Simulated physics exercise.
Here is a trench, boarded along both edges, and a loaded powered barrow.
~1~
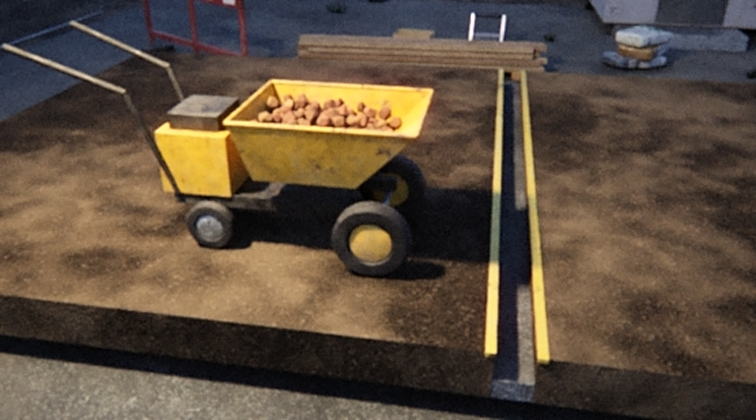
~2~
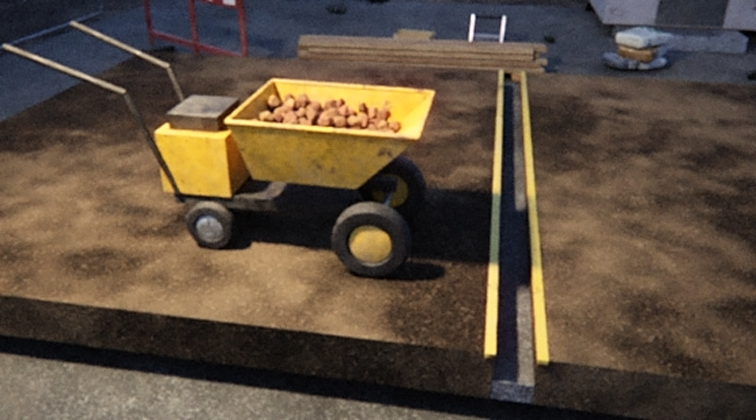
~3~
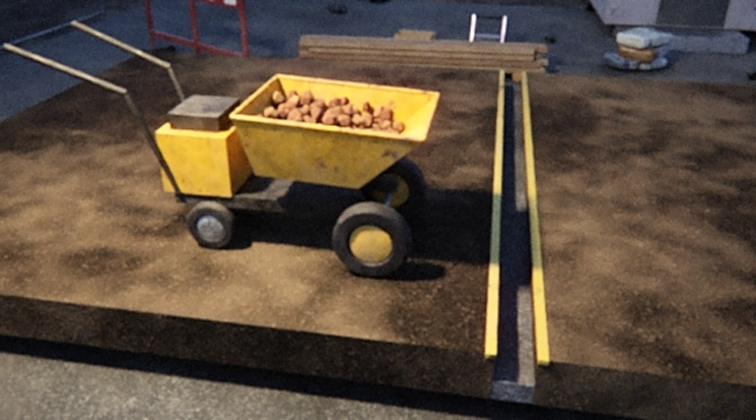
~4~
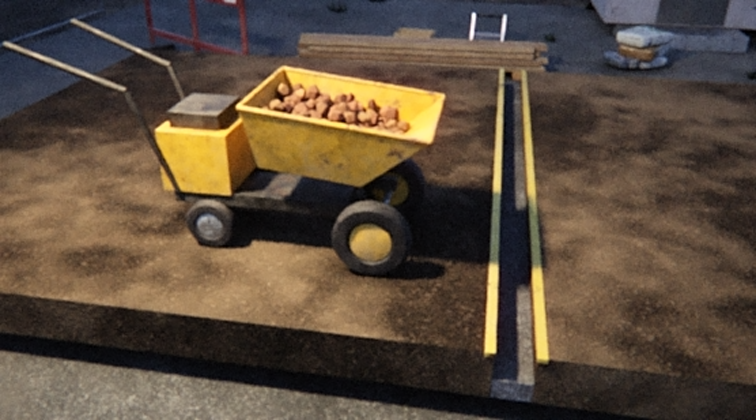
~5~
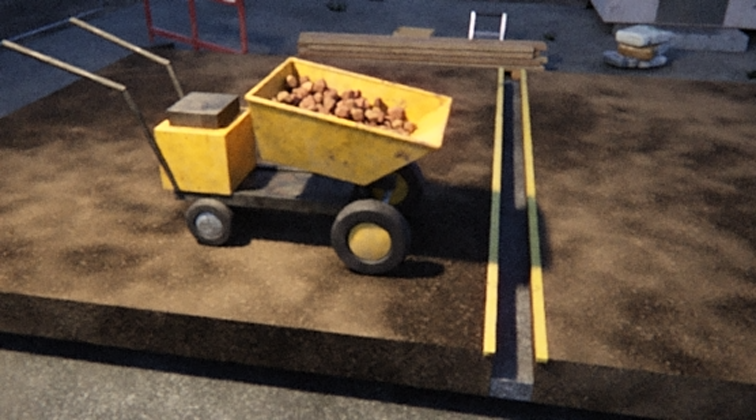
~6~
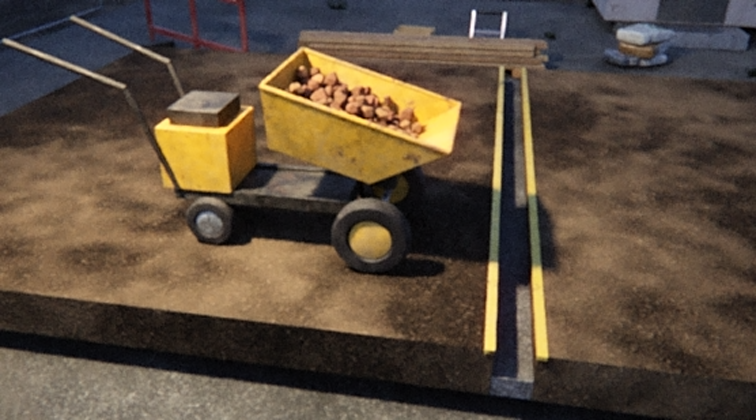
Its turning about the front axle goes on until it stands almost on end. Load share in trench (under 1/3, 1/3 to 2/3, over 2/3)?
The trench receives a third up to two thirds of the load.
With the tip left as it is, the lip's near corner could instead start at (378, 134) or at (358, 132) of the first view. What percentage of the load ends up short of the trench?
The first gives close to 20 per cent and the second 30 per cent.
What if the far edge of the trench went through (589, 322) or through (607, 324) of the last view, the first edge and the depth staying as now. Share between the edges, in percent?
Lab note: Case 1 around 90 %, case 2 100 %.
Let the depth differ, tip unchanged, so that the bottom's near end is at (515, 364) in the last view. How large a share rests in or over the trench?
The share comes to around 30 percent.
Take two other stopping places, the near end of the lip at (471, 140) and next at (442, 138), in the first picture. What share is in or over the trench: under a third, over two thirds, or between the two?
Place one, below one third; place two, under a third.
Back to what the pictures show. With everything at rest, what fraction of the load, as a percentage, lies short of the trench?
Around 0 %.
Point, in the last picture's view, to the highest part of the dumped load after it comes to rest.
In the last picture, the peak is close to (522, 240).
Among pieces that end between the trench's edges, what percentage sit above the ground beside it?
25 in a hundred.
Soon, skip tipped steeply; all in the skip.
A while on, skip tipped right over; about half in the skip; a stray few short of the trench; about a third in or heaped over the trench; about a quarter beyond it; a stray few falling.
Towards the end, skip tipped right over; a small part in the skip; a stray few short of the trench; about half in or heaped over the trench; about a third beyond it.
Finally, skip tipped right over; a small part in the skip; a stray few short of the trench; about half in or heaped over the trench; about a third beyond it.
